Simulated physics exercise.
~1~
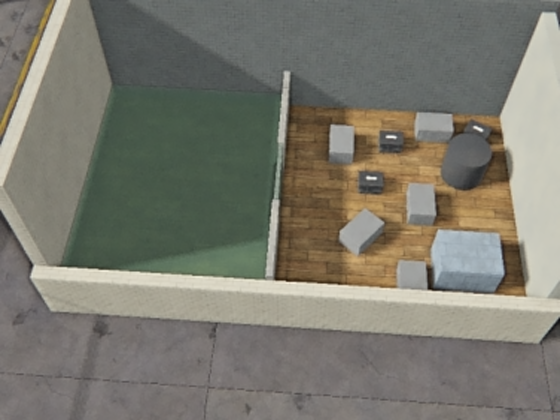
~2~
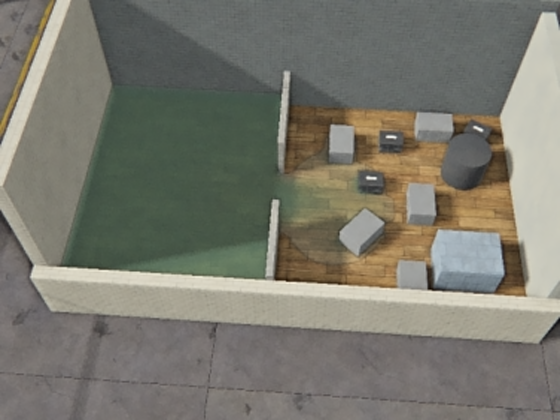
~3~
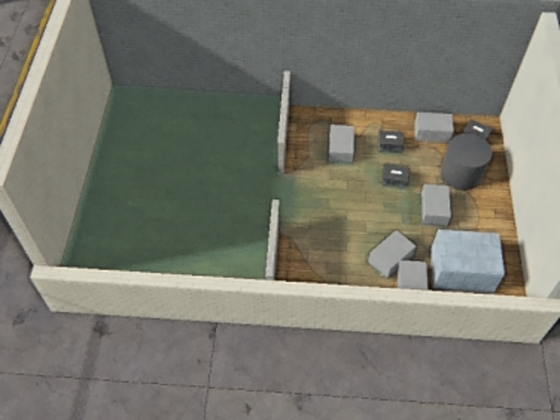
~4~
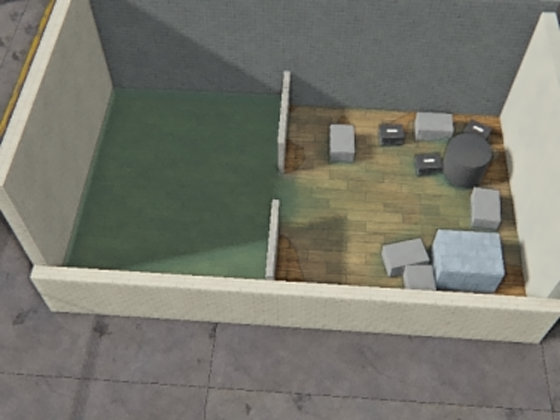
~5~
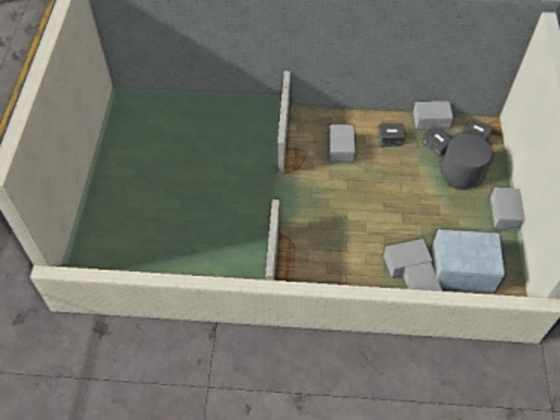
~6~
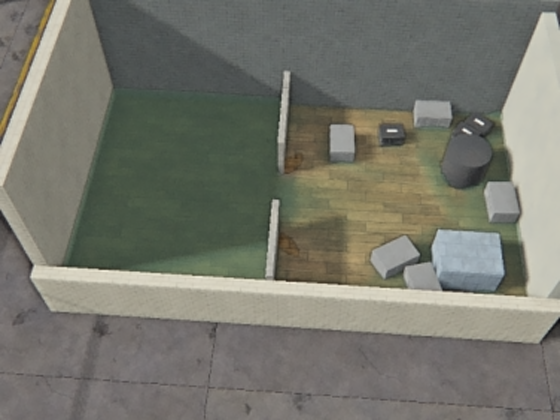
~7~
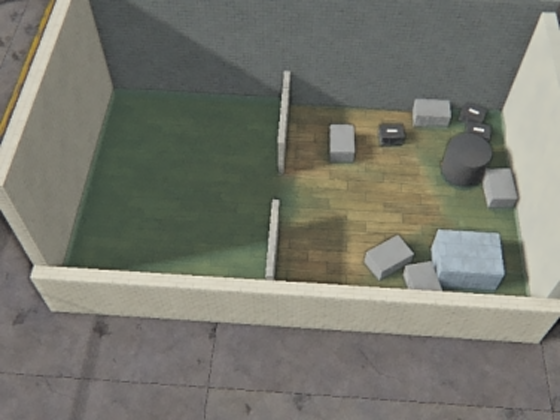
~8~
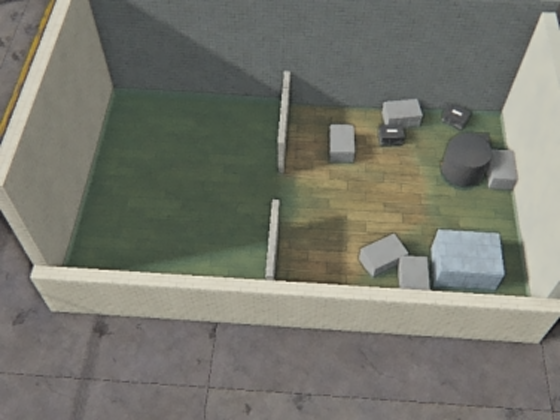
Green water spreading through a gap in a partition across a wooden floor, pushing grey boxes toward the right-hand walls before some drift back left.
